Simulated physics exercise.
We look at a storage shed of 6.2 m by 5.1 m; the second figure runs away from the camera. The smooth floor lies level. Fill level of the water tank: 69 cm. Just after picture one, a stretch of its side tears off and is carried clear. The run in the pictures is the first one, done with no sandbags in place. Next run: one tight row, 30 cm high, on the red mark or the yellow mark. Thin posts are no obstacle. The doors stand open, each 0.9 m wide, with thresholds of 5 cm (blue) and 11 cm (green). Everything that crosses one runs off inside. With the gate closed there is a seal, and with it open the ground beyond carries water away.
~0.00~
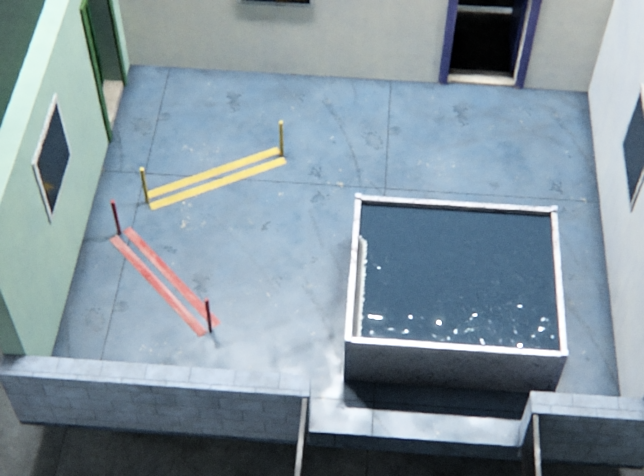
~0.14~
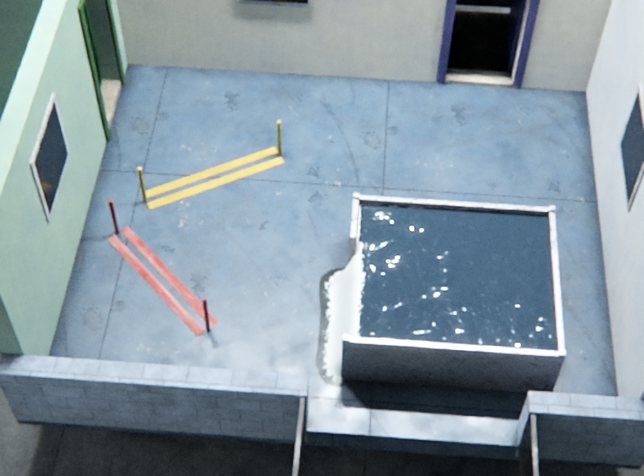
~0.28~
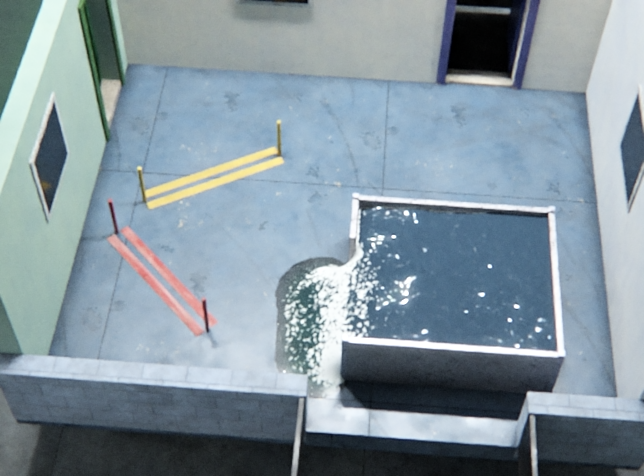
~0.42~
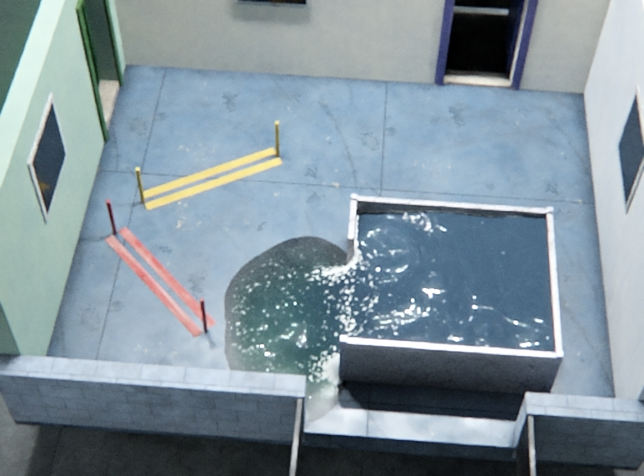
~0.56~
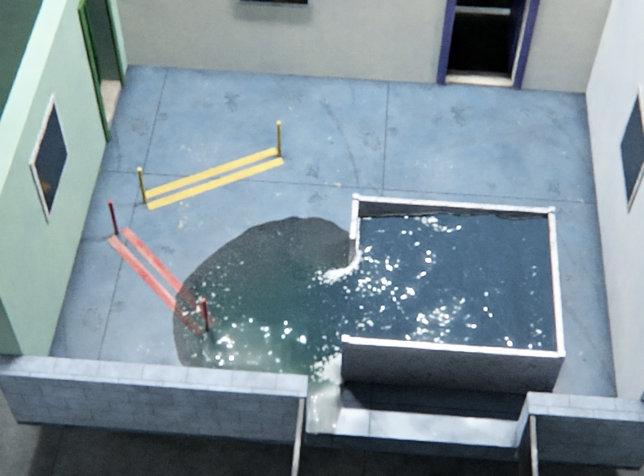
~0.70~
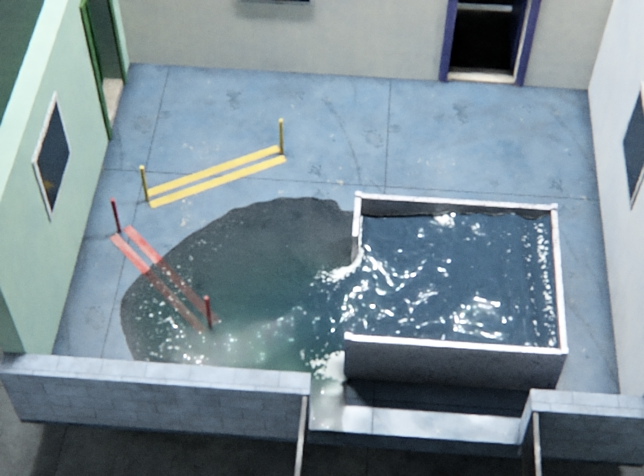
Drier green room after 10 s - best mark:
Yellow.
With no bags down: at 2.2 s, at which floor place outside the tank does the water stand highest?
I'd point to somewhere near (63, 376).
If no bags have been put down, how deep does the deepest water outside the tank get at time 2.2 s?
48 cm.
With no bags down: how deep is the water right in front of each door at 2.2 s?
Reading (cm) - blue: 0; green: 7.
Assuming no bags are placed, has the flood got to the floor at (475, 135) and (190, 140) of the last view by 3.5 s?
First spot bone dry, second spot soaked.
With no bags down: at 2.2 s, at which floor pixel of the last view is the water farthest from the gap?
Near pixel (125, 83).
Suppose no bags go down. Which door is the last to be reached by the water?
Blue.
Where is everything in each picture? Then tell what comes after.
In the first frame, the water tank at (455, 276) is whole and still, 69 cm deep.
In the second frame, the front is at (337, 274), 0.7 m from the gap at (351, 314); 0.3 m2 of floor is under water; 69 cm left at the back of the water tank.
In the third frame, water pours out at (350, 315) and has run 0.9 m, to a hidden place; typically 11 cm deep outside, 69 cm at the water tank's back.
In the fourth frame, the front is at (233, 293), 1.4 m from the gap at (348, 317); 2.3 m2 of floor is under water; 69 cm left at the back of the water tank.
In the fifth frame, water pours out at (350, 317) and has run 1.9 m, to (180, 307); typically 7 cm deep outside, 67 cm at the water tank's back.
In the sixth frame, water pours out at (353, 314) and has run 2.5 m, to (130, 301); typically 6 cm deep outside, 60 cm at the water tank's back.
After 1.4 s water covers 35 % of the floor and is deepest (50 cm) near (43, 389) in the run without bags; in at the green door, 0 L with no bags, 0 L with the row on red, 0 L on yellow.
After 2.2 s water covers 35 % of the floor and is deepest (48 cm) near (63, 376) in the run without bags; in at the green door, 0 L with no bags, 1 L with the row on red, 0 L on yellow.
After 3.5 s water covers 45 % of the floor and is deepest (36 cm) near (130, 65) in the run without bags; in at the green door, 0 L with no bags, 18 L with the row on red, 0 L on yellow.
After 6.0 s water covers 85 % of the floor and is deepest (21 cm) near (120, 103) in the run without bags; in at the green door, 45 L with no bags, 88 L with the row on red, 9 L on yellow.
After 10.0 s water covers 100 % of the floor and is deepest (18 cm) near (619, 430) in the run without bags; in at the green door, 87 L with no bags, 115 L with the row on red, 12 L on yellow.
